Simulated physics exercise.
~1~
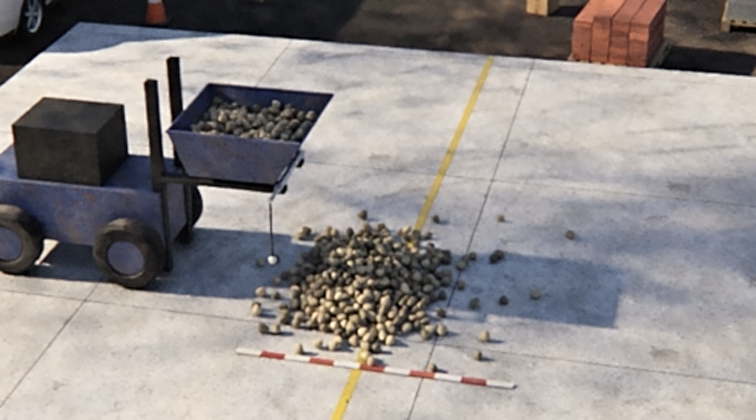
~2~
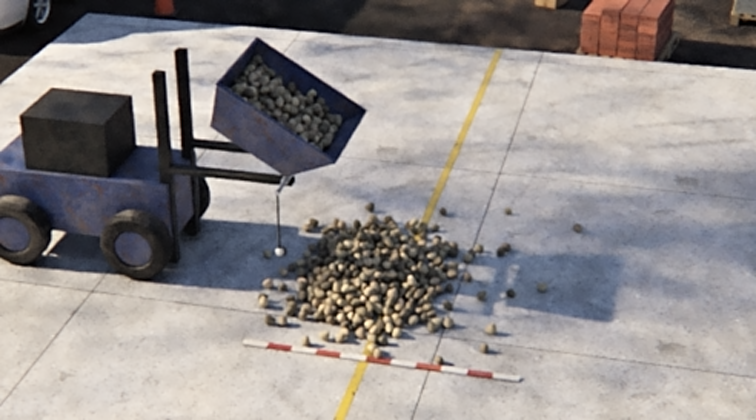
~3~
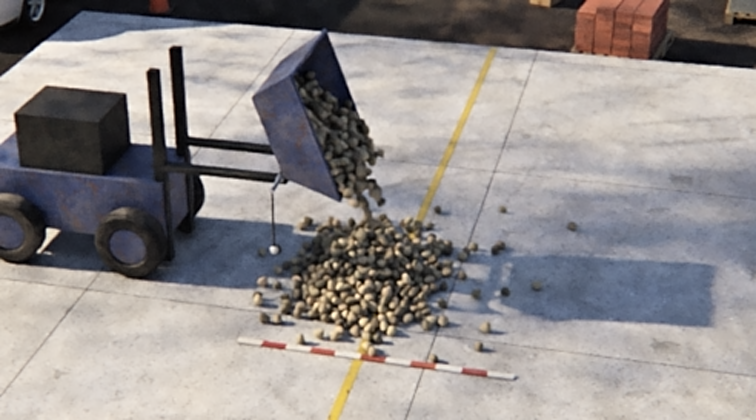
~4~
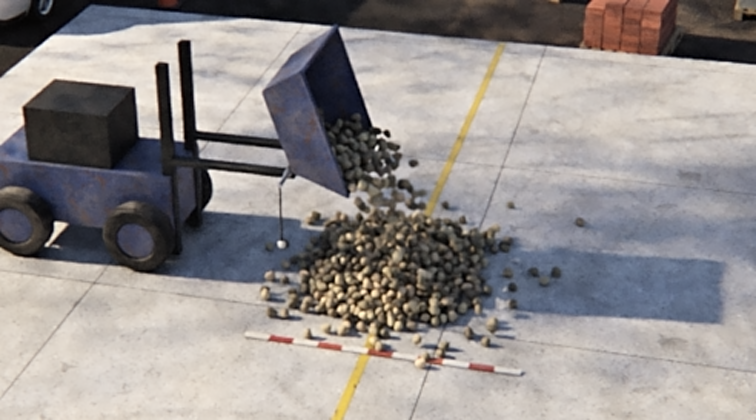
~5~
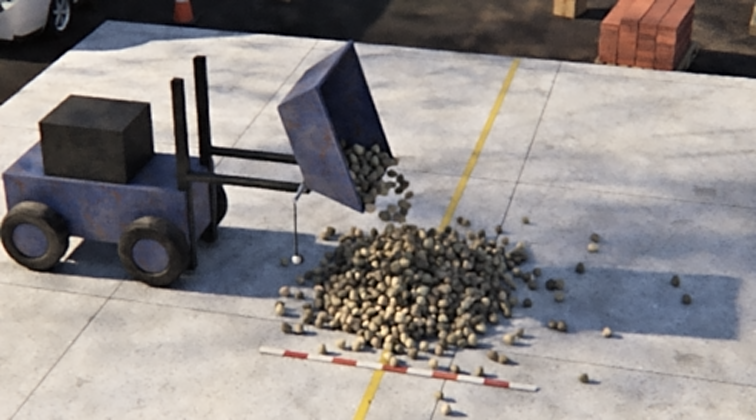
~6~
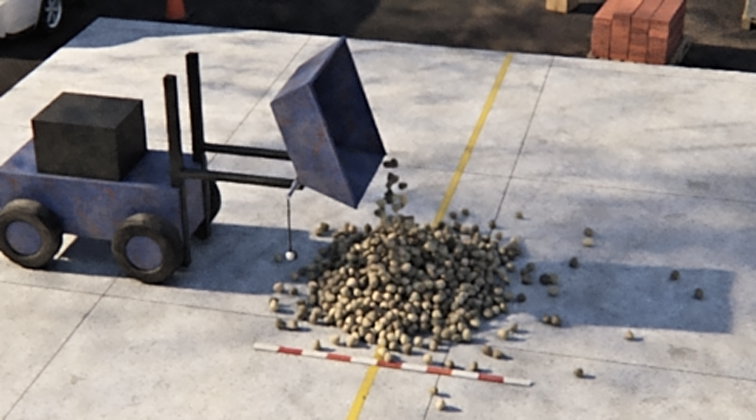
A blue forklift tipping its skip and pouring stones onto a pile across a yellow line, leaving the skip raised and emptied.
